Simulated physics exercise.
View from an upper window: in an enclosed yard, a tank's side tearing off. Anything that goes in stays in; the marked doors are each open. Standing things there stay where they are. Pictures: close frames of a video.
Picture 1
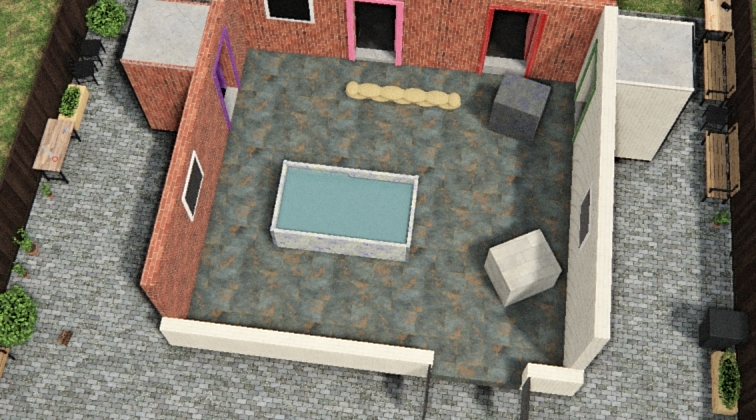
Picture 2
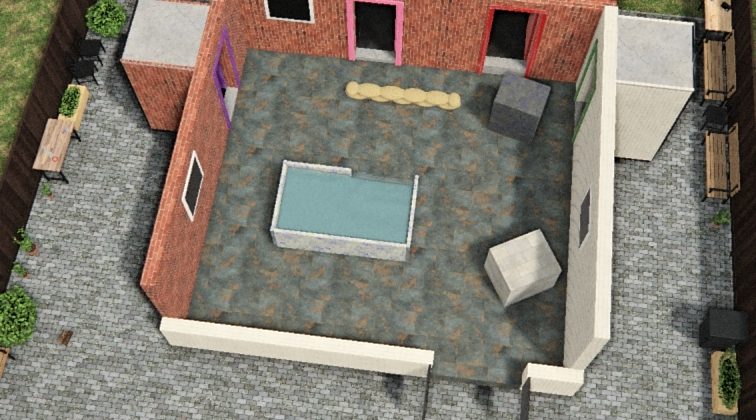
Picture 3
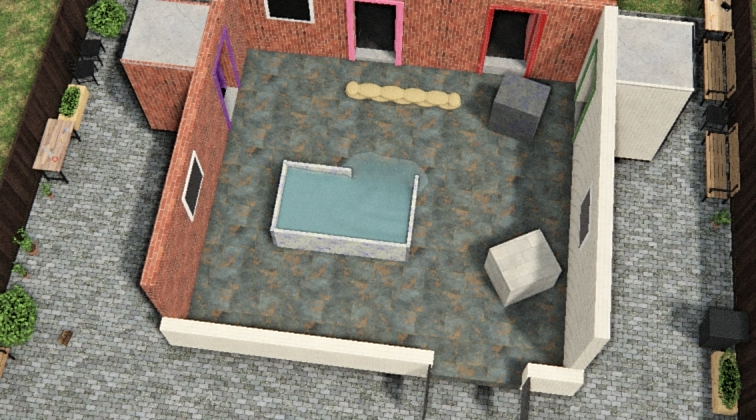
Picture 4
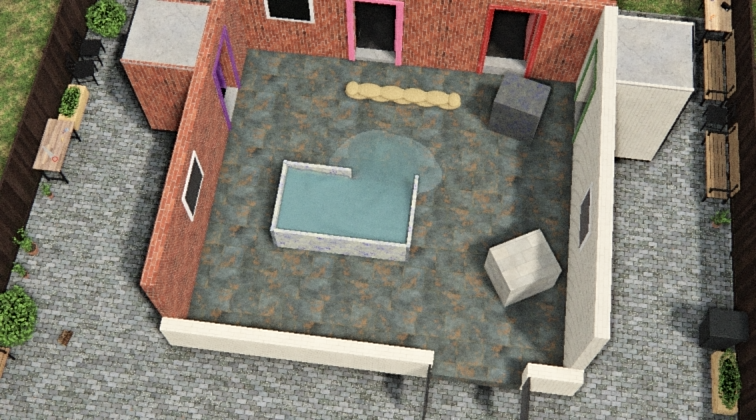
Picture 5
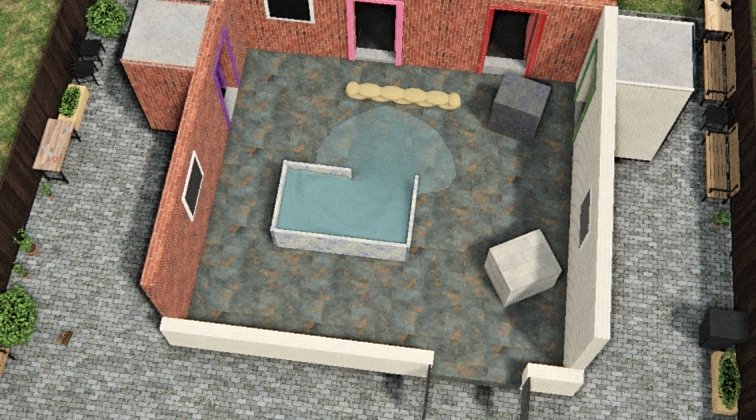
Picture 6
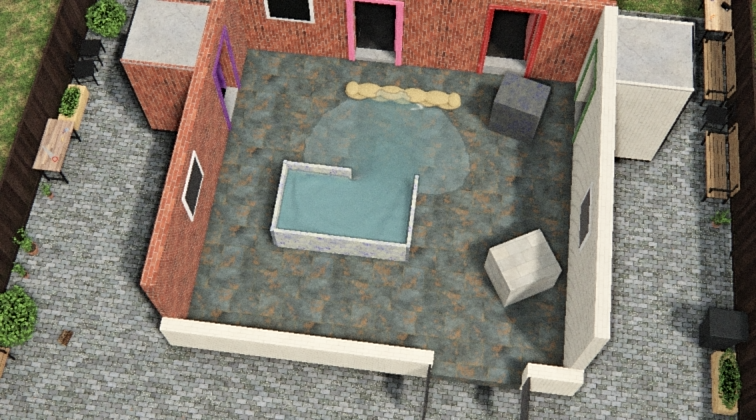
Water pours through a gap in the tank's far side and spreads across the floor.
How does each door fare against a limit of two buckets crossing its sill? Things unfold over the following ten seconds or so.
Result: The red door copes honestly. The purple door gets overwhelmed honestly. The green door gets overwhelmed honestly. The pink door copes honestly.
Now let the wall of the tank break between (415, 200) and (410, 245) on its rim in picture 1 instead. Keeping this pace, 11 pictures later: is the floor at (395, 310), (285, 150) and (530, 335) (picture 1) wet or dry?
So: Spared, then spared, then wetted.
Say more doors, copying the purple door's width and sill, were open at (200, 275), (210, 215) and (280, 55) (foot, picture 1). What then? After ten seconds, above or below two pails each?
In order, the new doors go: Undershoots, undershoots, overshoots.
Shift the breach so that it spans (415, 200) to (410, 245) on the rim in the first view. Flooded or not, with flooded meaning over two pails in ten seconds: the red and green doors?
Briefly, the red one remains below the line and the green one crosses the line.
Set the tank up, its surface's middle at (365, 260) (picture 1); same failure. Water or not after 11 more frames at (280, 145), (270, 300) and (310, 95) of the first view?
Parched, parched, soaked.
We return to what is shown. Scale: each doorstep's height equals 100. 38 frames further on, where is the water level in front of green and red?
Estimate, in order: 170 and 30 percent.
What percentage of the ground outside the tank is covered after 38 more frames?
About 65 in a hundred.
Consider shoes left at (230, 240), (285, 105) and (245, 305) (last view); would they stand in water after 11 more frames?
Result, in that order: Not wetted / wetted / not wetted.
A moment on, water covers 25 % of the floor; the red door not reached, the purple door not reached, the green door not reached, the pink door wet at the sill, nothing in.
Next, water covers 35 % of the floor; the red door wet at the sill, nothing in, the purple door not reached, the green door not reached, the pink door wet at the sill, nothing in.
Then, water covers 50 % of the floor; the red door wet at the sill, nothing in, the purple door over two buckets in, the green door under two buckets in, the pink door wet at the sill, nothing in.
Later, water covers 65 % of the floor; the red door wet at the sill, nothing in, the purple door far over two buckets in, the green door over two buckets in, the pink door wet at the sill, nothing in.
In the end, water covers 90 % of the floor; the red door wet at the sill, nothing in, the purple door far over two buckets in, the green door over two buckets in, the pink door wet at the sill, nothing in.
